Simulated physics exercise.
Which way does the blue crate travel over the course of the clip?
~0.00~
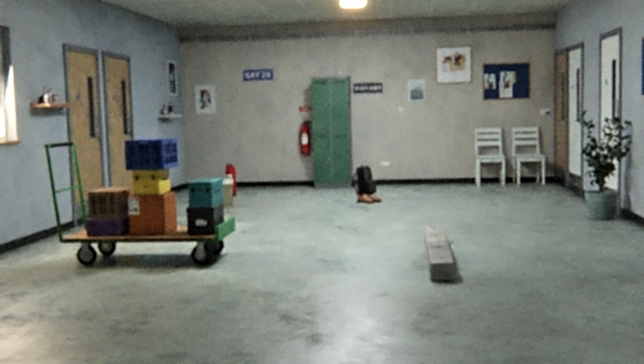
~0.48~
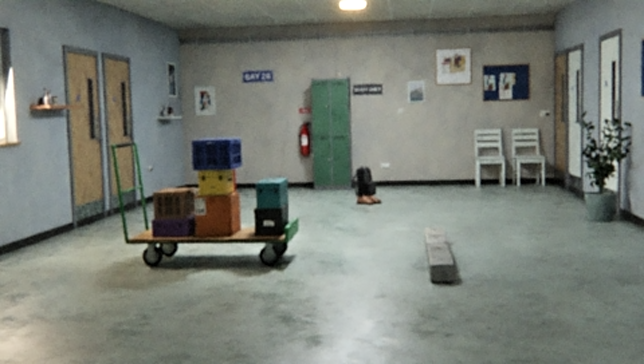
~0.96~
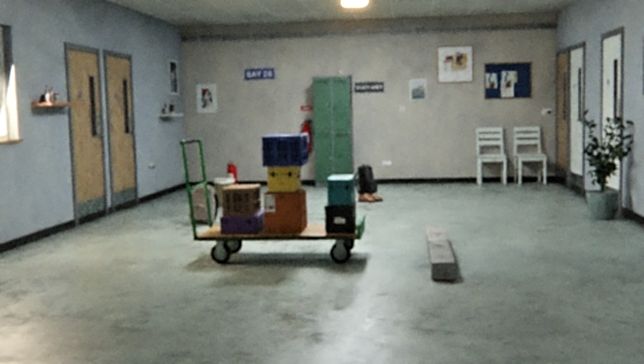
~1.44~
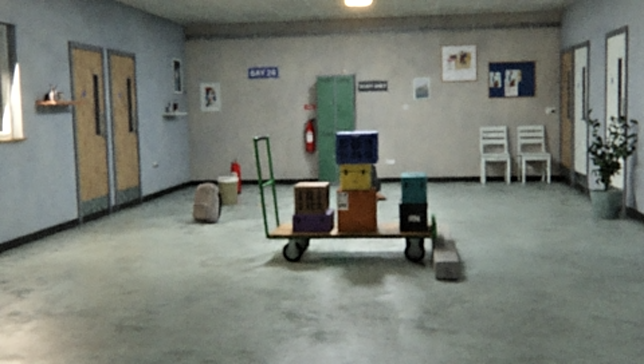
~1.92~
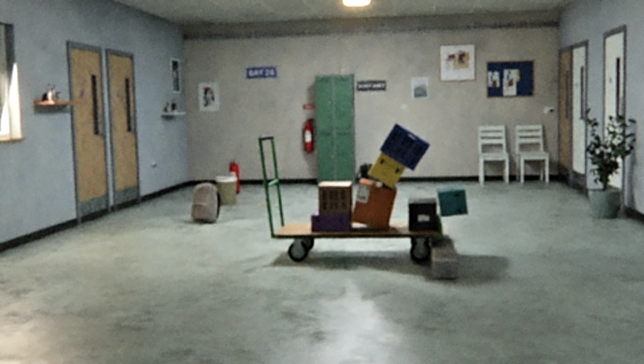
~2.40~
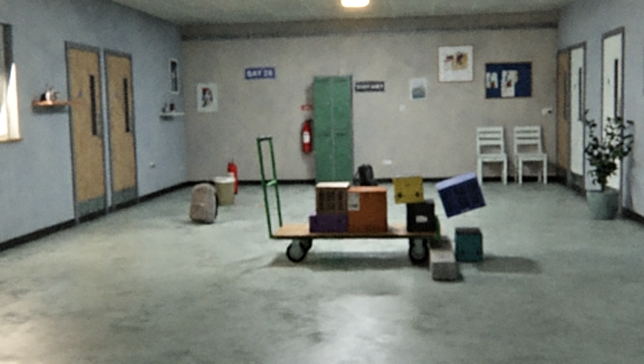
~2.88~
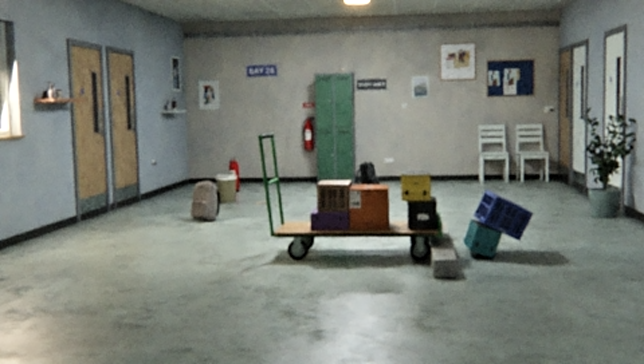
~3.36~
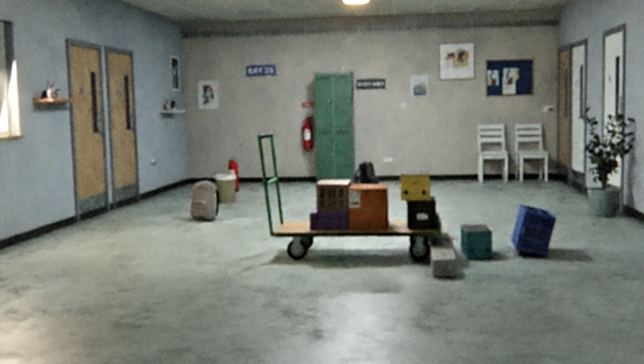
The blue crate travels to the right, first riding on the cart and then tumbling off past its front end.
